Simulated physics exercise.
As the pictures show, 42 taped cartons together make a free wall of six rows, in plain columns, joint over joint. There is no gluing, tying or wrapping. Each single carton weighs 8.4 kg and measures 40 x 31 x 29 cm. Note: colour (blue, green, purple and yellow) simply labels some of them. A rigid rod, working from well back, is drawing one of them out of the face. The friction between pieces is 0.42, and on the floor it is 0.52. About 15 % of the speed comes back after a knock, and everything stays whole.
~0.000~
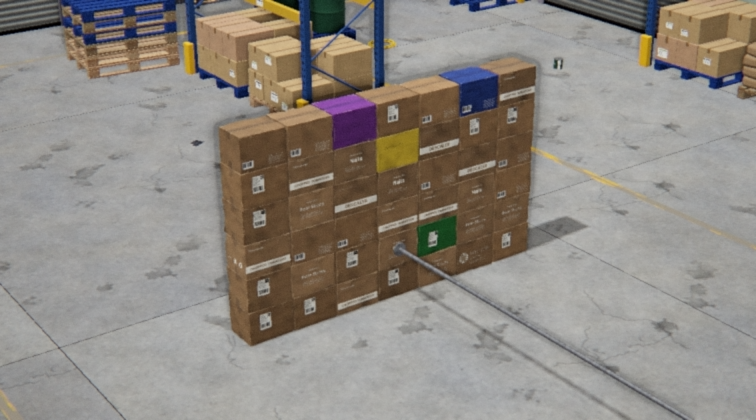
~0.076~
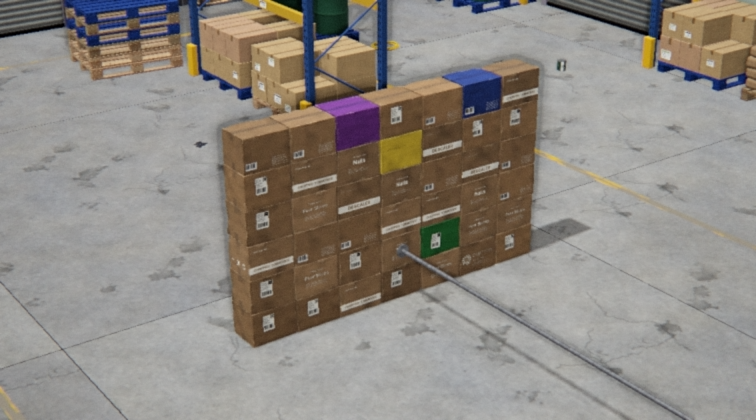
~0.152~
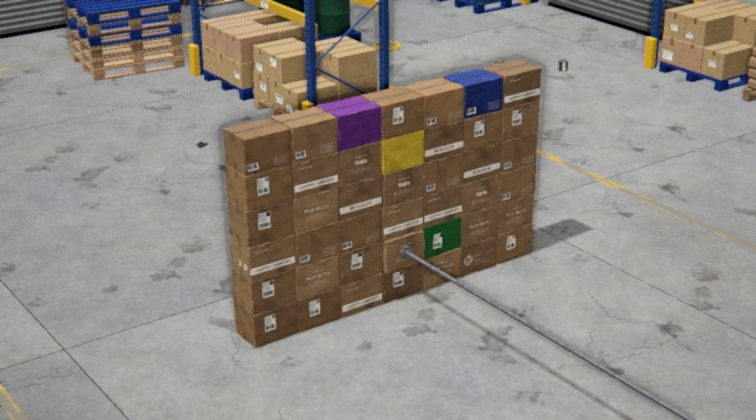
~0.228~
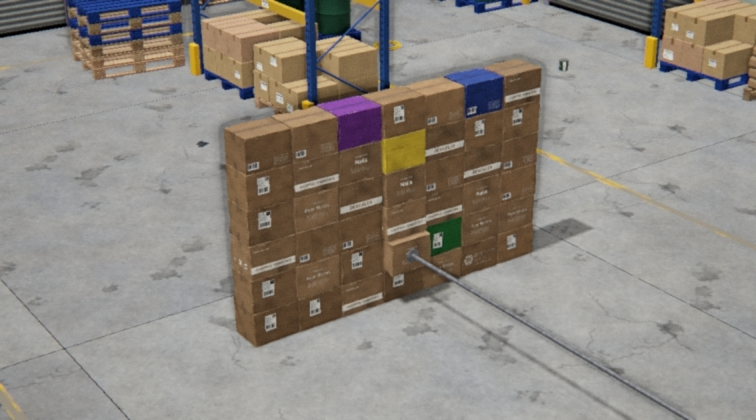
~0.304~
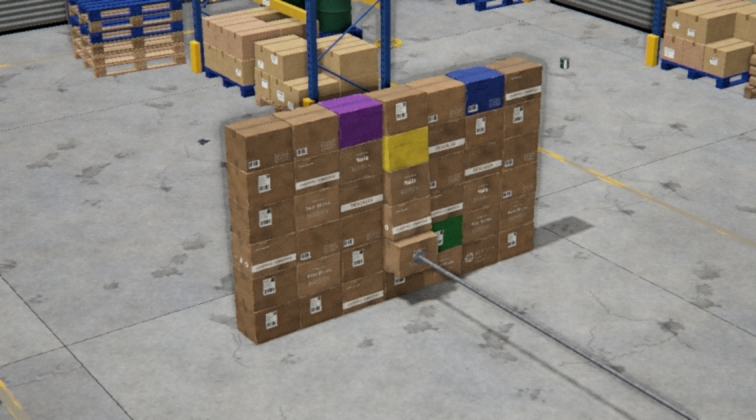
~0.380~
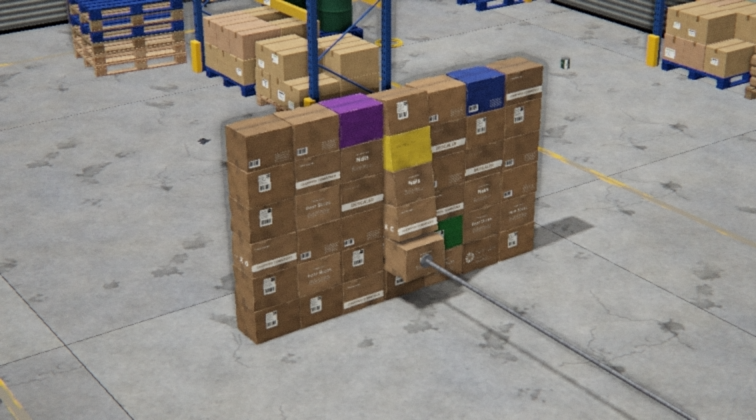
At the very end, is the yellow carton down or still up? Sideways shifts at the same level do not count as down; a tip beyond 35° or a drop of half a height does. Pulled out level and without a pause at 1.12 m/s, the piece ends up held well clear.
At the very end the yellow carton is down.
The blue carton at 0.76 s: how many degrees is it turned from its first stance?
Rotation: Approx. 0°.
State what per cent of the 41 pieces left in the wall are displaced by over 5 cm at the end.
10 percent.
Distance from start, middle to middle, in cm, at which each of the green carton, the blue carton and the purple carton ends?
Approx. shifts in cm - green: 0; blue: 0; purple: 0.
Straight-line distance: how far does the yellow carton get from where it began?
About 130 cm from where it started.
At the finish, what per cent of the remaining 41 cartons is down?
Estimate: Close to 10%.
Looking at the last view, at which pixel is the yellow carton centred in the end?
Close to (356, 246).
After 0.76 s, 1 of the 41 other cartons down; yellow carton leaning 35°, 13 cm lower.
After 1.16 s, 4 of the 41 other cartons down; yellow carton on its side.
At rest (2.1 s), 4 of the 41 other cartons down; yellow carton upside down; blue carton unmoved; green carton unmoved. As the last picture would show them, middles, yellow carton near (356, 246), blue carton near (475, 90).
